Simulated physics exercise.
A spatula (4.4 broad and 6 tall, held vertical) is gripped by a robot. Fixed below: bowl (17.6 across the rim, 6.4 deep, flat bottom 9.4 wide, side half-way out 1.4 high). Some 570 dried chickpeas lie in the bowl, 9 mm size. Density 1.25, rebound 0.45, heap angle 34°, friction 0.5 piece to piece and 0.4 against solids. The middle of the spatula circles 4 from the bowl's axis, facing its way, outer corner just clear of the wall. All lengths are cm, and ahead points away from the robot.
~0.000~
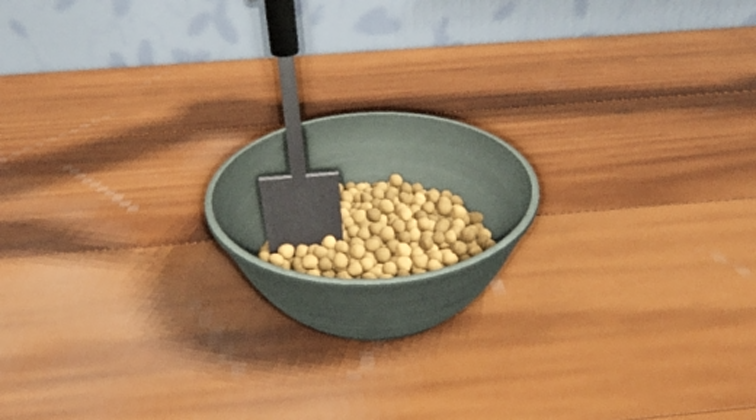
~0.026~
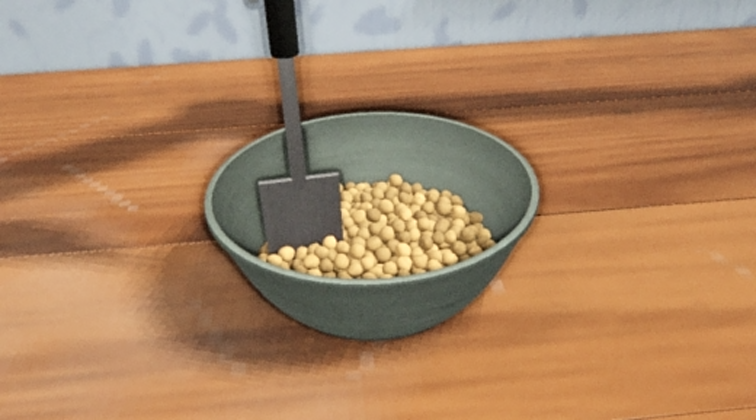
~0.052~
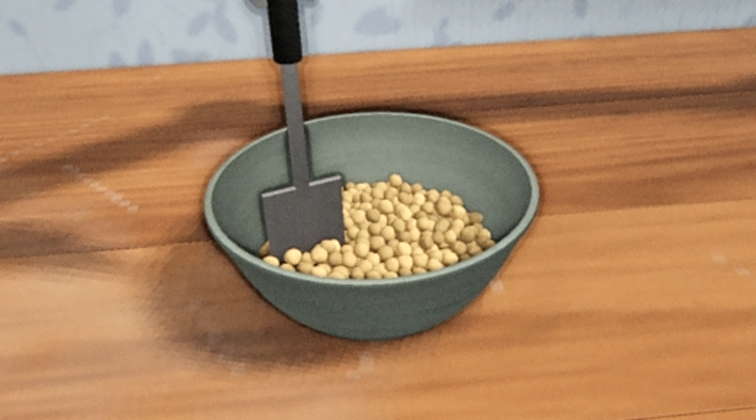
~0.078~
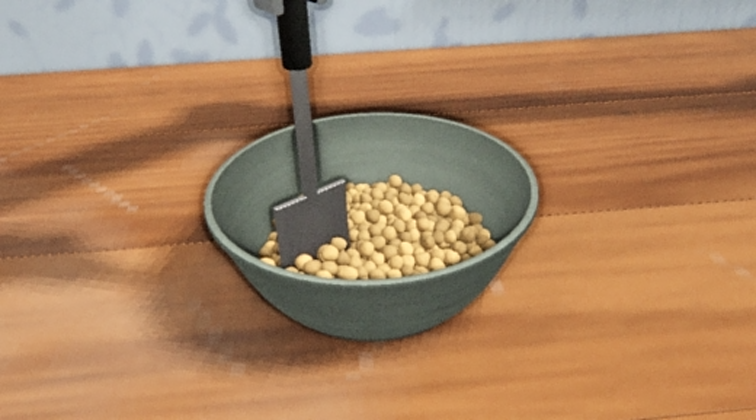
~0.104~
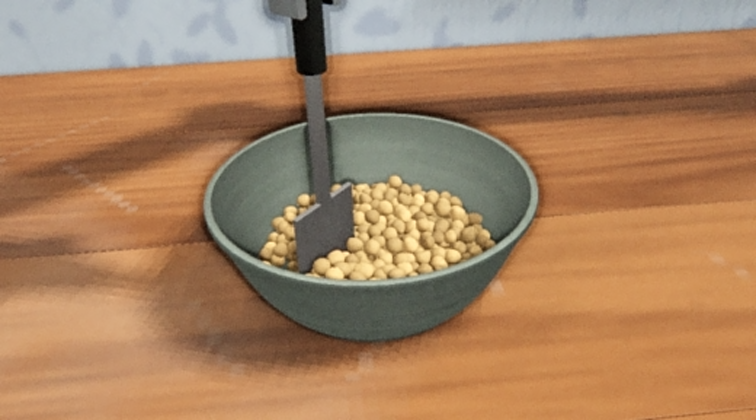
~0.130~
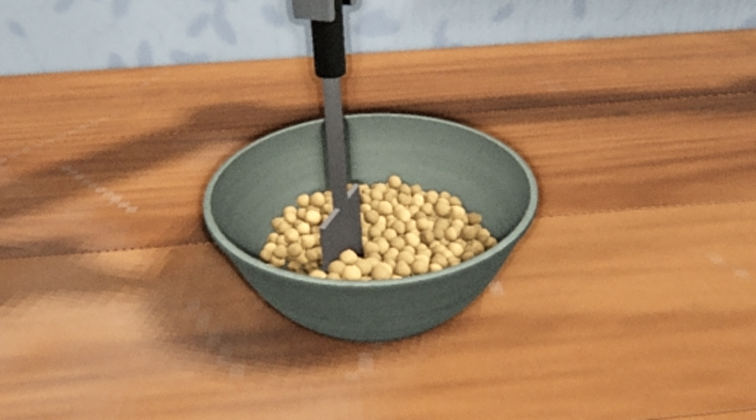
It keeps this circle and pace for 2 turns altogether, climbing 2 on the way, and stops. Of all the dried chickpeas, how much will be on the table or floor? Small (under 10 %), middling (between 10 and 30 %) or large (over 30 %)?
A small share, under 10 %, ends on the table or floor.
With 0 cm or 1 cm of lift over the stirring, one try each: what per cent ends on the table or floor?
Some 5 and 5 per cent.
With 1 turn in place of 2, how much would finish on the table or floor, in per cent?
Then about 5 per cent.
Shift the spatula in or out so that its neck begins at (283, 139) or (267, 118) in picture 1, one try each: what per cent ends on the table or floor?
About 5 and 0 per cent.
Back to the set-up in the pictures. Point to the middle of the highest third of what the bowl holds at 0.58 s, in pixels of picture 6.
Around (280, 204).
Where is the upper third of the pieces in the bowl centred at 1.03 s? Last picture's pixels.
At about (409, 197).
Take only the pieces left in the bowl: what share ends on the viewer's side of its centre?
Roughly 50 per cent.
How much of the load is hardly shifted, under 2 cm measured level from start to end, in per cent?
Some 10 per cent.
By 0.58 s, 321° round, highest piece 7 above the table; 558 in the bowl, 5 on the table or floor, 5 in flight or on the tool.
By 1.03 s, 219° round, highest piece 7 above the table; 555 in the bowl, 13 on the table or floor.
By 1.45 s, 0° round, highest piece 5 above the table; 555 in the bowl, 13 on the table or floor.
By 2.15 s, 0° round, highest piece 5 above the table; 555 in the bowl, 13 on the table or floor.
Final count, 555 in the bowl, 13 on the table or floor. That is 2 % on the table or floor.
